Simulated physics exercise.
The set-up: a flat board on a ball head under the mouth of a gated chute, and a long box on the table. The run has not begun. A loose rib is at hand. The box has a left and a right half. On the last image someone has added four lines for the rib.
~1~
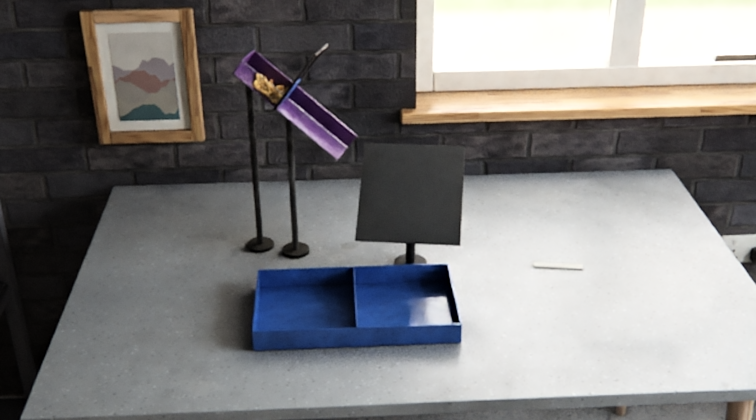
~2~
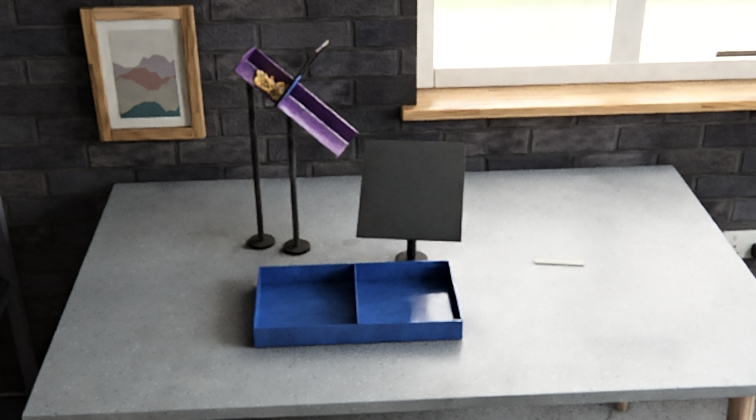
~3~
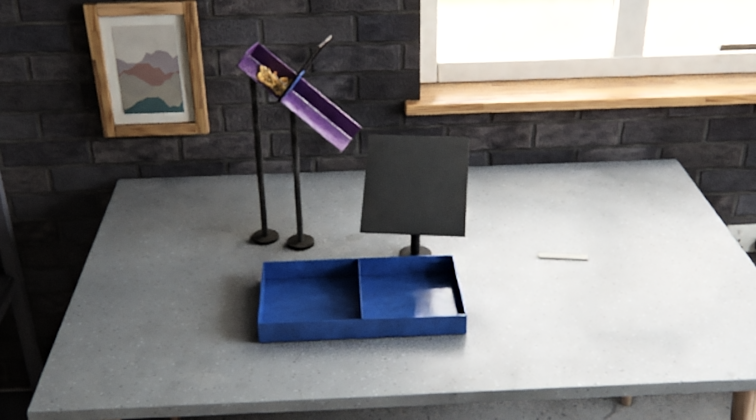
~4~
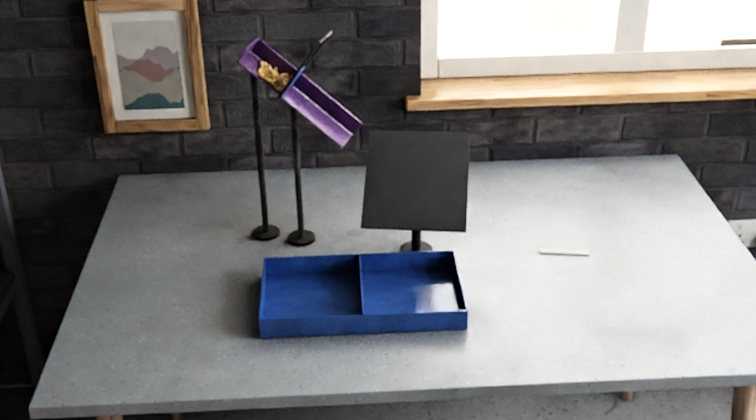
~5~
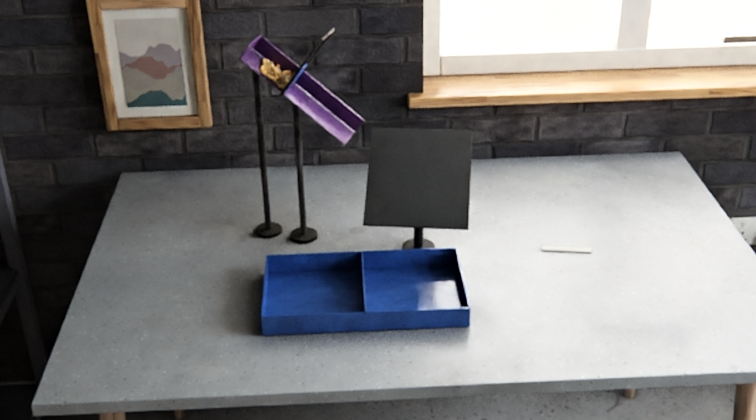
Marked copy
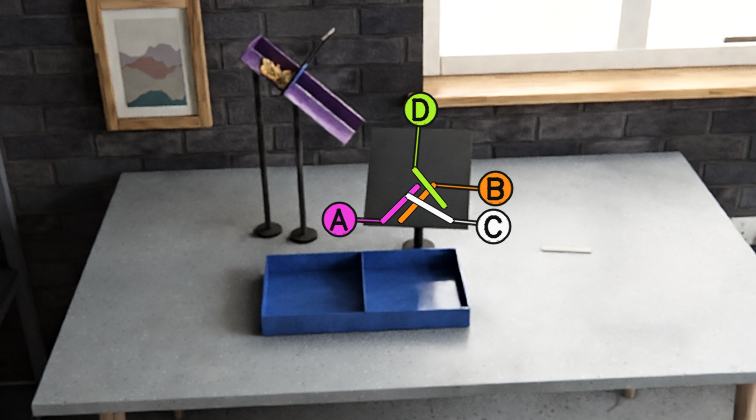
A large grey concrete-look table stands before a dark brick wall with a framed mountain print at left and a bright window at right, seen from the front and above. On it sit a long blue box with two halves, a tilted black board on a stand behind it, a sloping purple chute holding tan pieces on two black posts, and a thin pale strip at right. Nothing on the table moves; only the camera drifts slightly.
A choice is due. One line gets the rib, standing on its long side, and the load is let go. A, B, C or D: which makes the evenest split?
Take A.
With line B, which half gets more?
More lands on the right.
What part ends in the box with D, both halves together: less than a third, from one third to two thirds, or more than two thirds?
It is more than two thirds.
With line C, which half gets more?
More lands on the right.
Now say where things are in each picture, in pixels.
In the first picture, load behind the gate near (271, 91), dried chickpeas; lip of the chute near (342, 154), sloping fairly steeply.
In the second picture, middle of the board near (412, 189), tilted fairly steeply; middle of its low edge near (408, 239); of its high edge near (415, 141).
In the third picture, front corners of the box near (258, 323) and (467, 315); front end of its middle wall near (363, 319); gate still shut near (298, 78).
In the fourth picture, middle of the load near (275, 79); lip near (347, 141).
In the fifth picture, middle of the load near (278, 76); lip near (350, 139).
On the marked copy, line A from (417, 186) to (383, 221); line B from (433, 185) to (400, 220); line C from (408, 195) to (450, 220); line D from (414, 169) to (444, 205).
If A is chosen, of what is caught, close to half in the left half, close to half in the right.
If B is chosen, of what is caught, a small share in the left half, all but a few in the right.
If C is chosen, of what is caught, none at all in the left half, the whole lot in the right.
If D is chosen, of what is caught, none at all in the left half, the whole lot in the right.
